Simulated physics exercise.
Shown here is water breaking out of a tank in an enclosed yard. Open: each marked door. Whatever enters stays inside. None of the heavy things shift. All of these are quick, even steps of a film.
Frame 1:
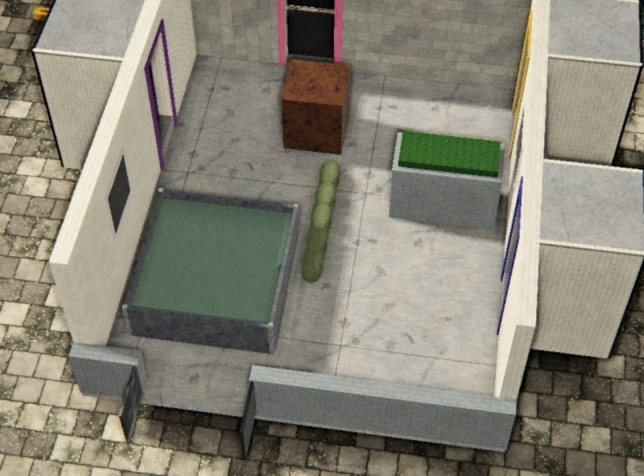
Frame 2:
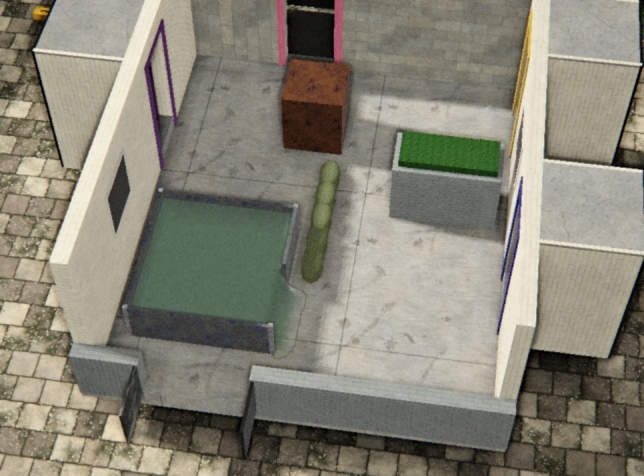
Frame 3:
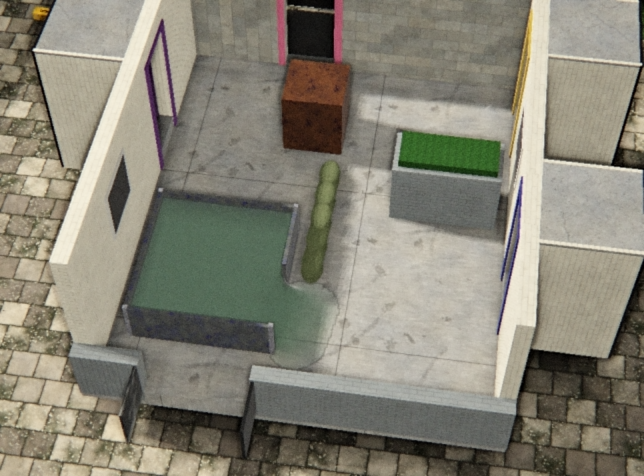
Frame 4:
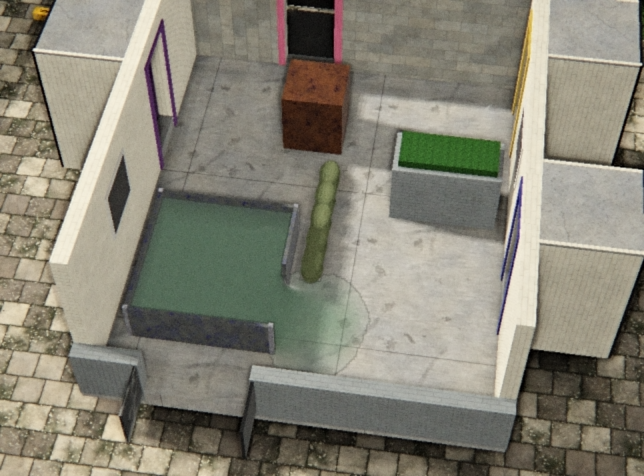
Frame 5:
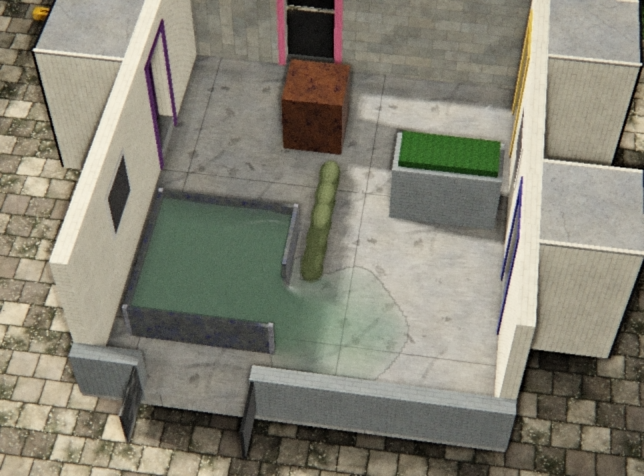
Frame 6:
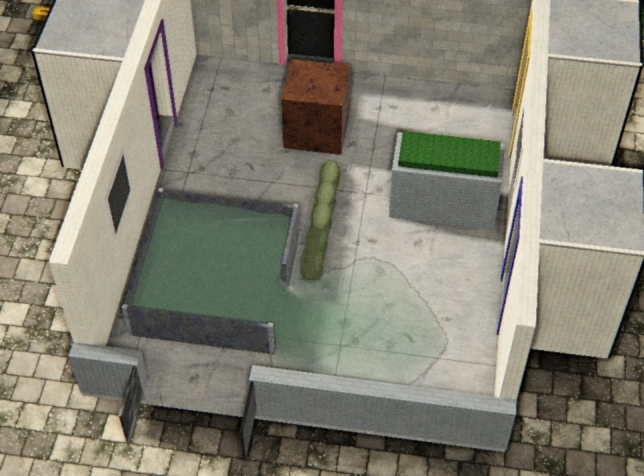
Walled yard with a tank of green water breaking open at its right side, the water spreading rightward across the grey floor.
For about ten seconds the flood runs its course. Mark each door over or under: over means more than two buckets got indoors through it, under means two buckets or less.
Pink door - under, yellow door - under, blue door - under, purple door - under.
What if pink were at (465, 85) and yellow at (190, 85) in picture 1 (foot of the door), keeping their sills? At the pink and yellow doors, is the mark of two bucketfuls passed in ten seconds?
Pink: Exceeds the limit. Yellow: Falls short.
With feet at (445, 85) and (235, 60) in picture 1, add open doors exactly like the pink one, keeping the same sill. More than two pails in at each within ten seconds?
In turn: Lets more in, stays under.
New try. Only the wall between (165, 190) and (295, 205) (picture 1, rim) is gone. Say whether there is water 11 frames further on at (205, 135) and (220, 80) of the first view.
Submerged, then submerged.
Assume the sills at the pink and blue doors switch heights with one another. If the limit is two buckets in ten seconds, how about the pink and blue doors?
After the swap the pink door stays within it and the blue door overflows the limit.
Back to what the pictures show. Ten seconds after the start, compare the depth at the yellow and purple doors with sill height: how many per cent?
Roughly 50 % and 0 %, respectively.
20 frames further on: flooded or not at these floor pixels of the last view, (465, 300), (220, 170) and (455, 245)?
Result, in the order given: Wetted / not wetted / wetted.
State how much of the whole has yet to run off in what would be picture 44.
Some 100 parts in a hundred have not run off.
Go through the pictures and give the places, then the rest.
The water tank at (214, 259) is whole and still, in the first picture.
Water pours out at (277, 313) and has run to (297, 291), in the second picture.
The front is at (331, 299), out from the gap at (277, 313), in the third picture.
The front is at (363, 319), out from the gap at (277, 314), in the fourth picture.
The front is at (402, 324), out from the gap at (277, 314), in the fifth picture.
The front is at (440, 339), out from the gap at (277, 313), in the sixth picture.
A moment on, water covers 25 % of the floor; the pink door not reached, the yellow door not reached, the blue door wet at the sill, nothing in, the purple door not reached.
Next, water covers 30 % of the floor; the pink door not reached, the yellow door not reached, the blue door wet at the sill, nothing in, the purple door not reached.
Then, water covers 35 % of the floor; the pink door not reached, the yellow door wet at the sill, nothing in, the blue door wet at the sill, nothing in, the purple door not reached.
Later, water covers 60 % of the floor; the pink door not reached, the yellow door wet at the sill, nothing in, the blue door wet at the sill, nothing in, the purple door not reached.
In the end, water covers 80 % of the floor; the pink door wet at the sill, nothing in, the yellow door wet at the sill, nothing in, the blue door wet at the sill, nothing in, the purple door not reached.
